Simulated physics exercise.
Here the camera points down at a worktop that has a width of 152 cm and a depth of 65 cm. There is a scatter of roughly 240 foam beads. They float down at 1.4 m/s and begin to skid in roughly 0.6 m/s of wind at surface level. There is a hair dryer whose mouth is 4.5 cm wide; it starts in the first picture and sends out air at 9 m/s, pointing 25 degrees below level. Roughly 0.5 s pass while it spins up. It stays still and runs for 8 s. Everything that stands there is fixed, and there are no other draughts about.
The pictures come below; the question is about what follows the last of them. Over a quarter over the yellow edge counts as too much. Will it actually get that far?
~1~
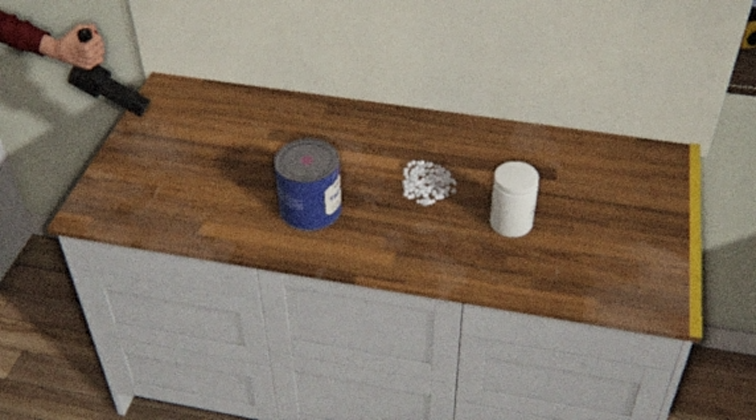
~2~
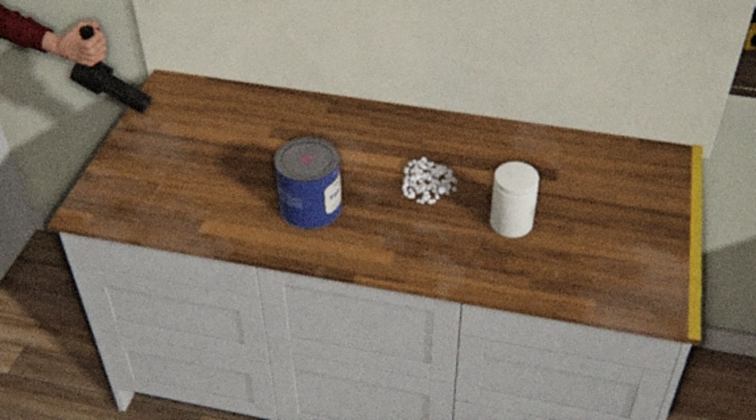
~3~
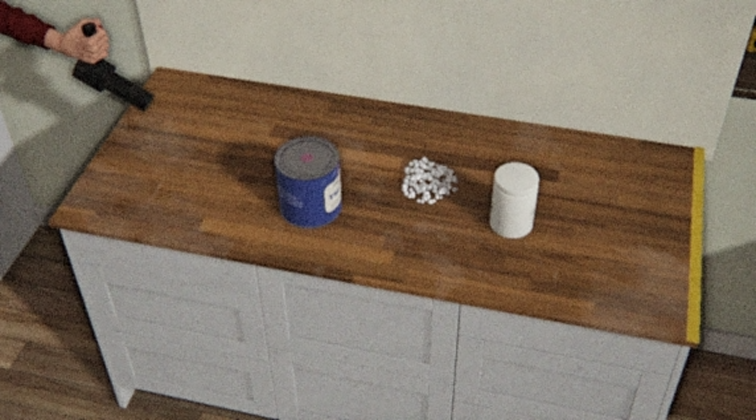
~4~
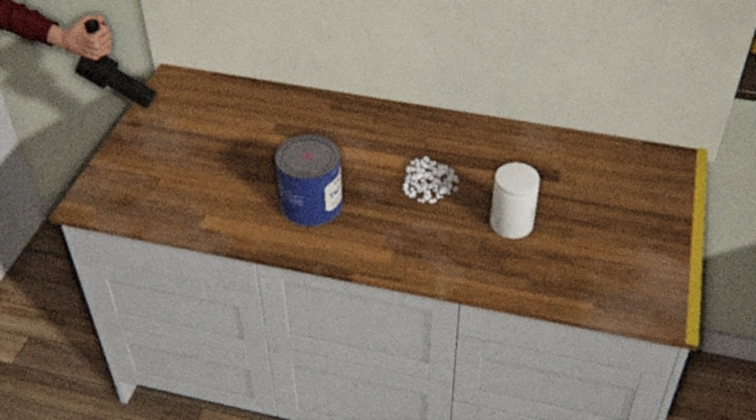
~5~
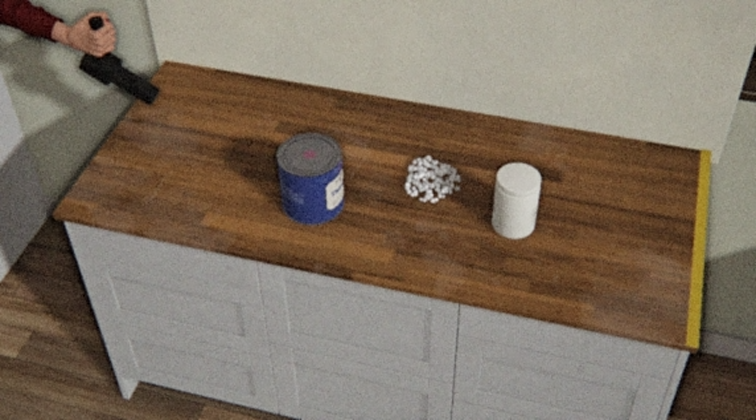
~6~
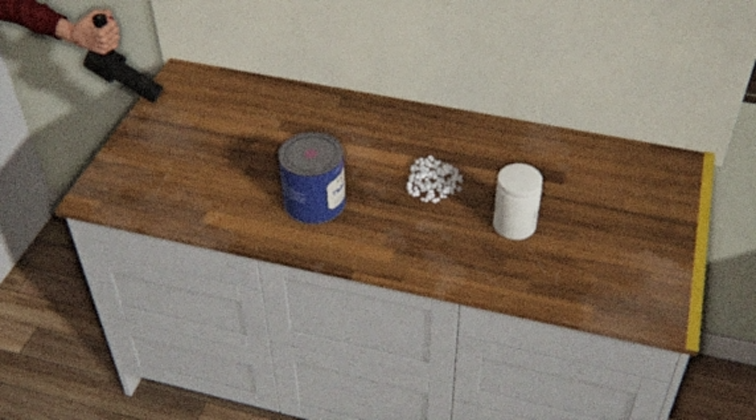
Yes - I'd bet the limit of a quarter at that edge is broken.
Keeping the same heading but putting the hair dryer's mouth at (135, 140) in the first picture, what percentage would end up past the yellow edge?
I'd expect close to 90 per cent.
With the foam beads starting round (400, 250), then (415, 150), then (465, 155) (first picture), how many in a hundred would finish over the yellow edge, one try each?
Taking the three spots in order, you'd get around 0 percent, 100 percent and 100 percent.
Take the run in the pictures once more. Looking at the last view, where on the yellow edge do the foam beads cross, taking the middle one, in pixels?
Roughly at pixel (708, 238).
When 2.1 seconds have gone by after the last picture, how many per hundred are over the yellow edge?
Roughly 70 per cent.
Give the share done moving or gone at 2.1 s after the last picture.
I reckon around 100 per cent.
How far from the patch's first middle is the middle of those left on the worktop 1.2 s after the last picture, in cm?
I'd guess near 55 cm.
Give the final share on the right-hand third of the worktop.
Near 10 per cent at the end.
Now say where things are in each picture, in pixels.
In the first frame, the middle of the foam beads is near (427, 182), none has stirred yet and the mouth of the hair dryer is at (145, 109).
In the second frame, the middle of the foam beads is near (427, 179), none has stirred yet and the yellow edge is centred on (701, 234).
In the third frame, the middle of the foam beads is near (428, 179), none has stirred yet, the top of a jar is at (517, 177) and the top of a tin is at (307, 157).
In the fourth frame, the middle of the foam beads is near (429, 178) and none has stirred yet.
In the fifth frame, the middle of the foam beads is near (431, 177) and none has stirred yet.
In the sixth frame, the middle of the foam beads is near (433, 177) and none has stirred yet.
Then, 1.2 s after the last picture, 59 % are over the yellow edge; the middle of those still in play is near (685, 221); 56 % have settled or left.
Then, 2.1 s after the last picture, 70 % are over the yellow edge; 98 % have settled or left.
Then, 4.0 s after the last picture, 70 % are over the yellow edge; 100 % have settled or left.
Then, 7.6 s after the last picture, at the end, 70 % are over the yellow edge.
